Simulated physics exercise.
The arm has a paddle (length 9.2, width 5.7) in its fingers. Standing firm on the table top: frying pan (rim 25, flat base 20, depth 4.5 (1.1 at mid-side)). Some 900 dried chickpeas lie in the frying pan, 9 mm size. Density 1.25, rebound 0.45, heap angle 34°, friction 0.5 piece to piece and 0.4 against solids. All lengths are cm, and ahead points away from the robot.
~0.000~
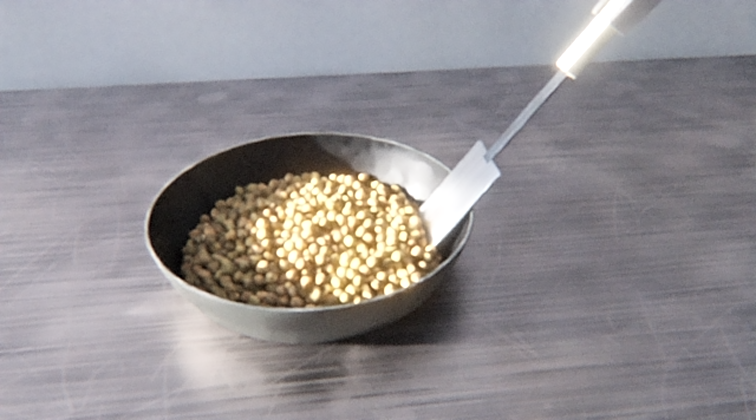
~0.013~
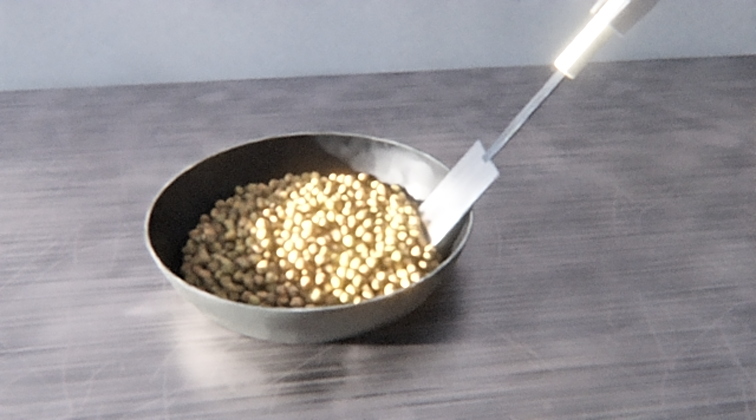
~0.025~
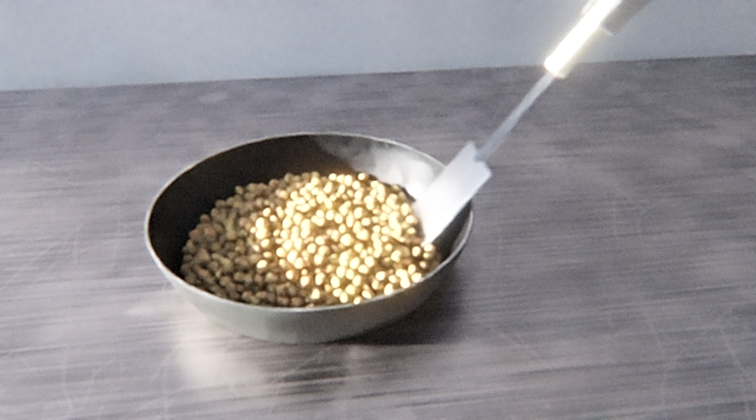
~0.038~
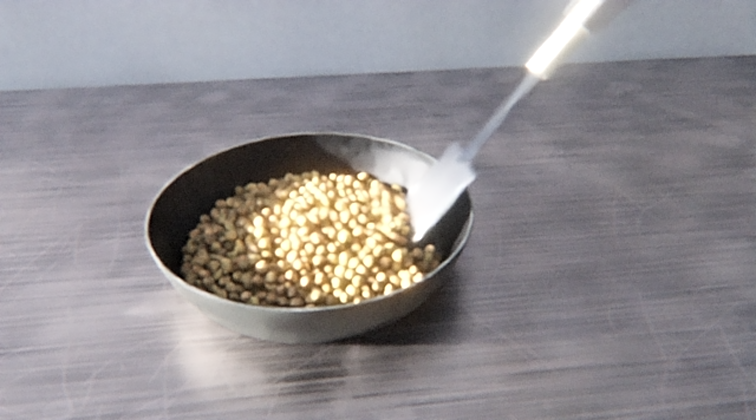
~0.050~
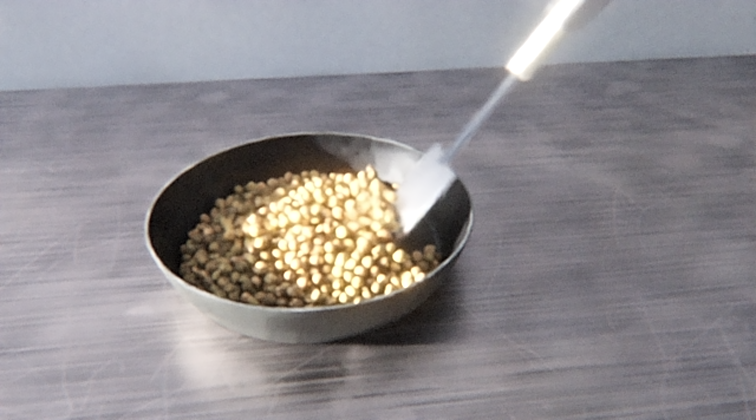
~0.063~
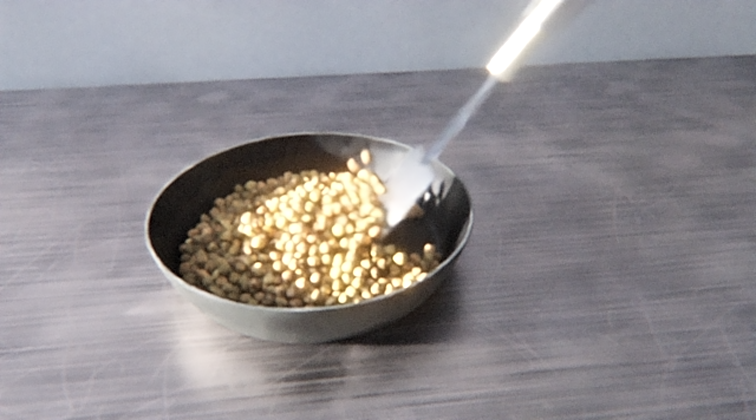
Robot arm holding a paddle at the right side of a pan of dried chickpeas, then pushing it leftward through the heap.
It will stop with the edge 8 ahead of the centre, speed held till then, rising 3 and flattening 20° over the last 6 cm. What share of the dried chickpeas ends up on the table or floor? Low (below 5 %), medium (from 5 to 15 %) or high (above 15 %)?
A medium share, from 5 to 15 %, ends on the table or floor.
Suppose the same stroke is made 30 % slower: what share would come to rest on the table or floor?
In that case some 5 per cent.
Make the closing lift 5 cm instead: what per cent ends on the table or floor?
About 15 per cent.
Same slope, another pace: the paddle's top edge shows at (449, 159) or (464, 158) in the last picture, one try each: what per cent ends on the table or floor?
Some 0 and 0 per cent.
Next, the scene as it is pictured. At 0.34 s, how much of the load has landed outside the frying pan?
About 10 per cent.
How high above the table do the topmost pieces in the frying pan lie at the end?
Some 4.5 cm.
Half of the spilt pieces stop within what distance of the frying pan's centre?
Some 36 cm.
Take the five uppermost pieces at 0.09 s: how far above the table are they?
Roughly 7 cm.
After 0.09 s, sloping 53°, highest piece 7 above the table; 900 in the frying pan.
After 0.12 s, sloping 47°, highest piece 8 above the table; 900 in the frying pan.
After 0.34 s, sloping 33°, highest piece 6 above the table; 814 in the frying pan, 85 on the table or floor, 1 on the blade or in flight.
After 1.39 s, sloping 33°, highest piece 4 above the table; 814 in the frying pan, 86 on the table or floor.
At rest, 814 in the frying pan, 86 on the table or floor. That is 10 % on the table or floor.
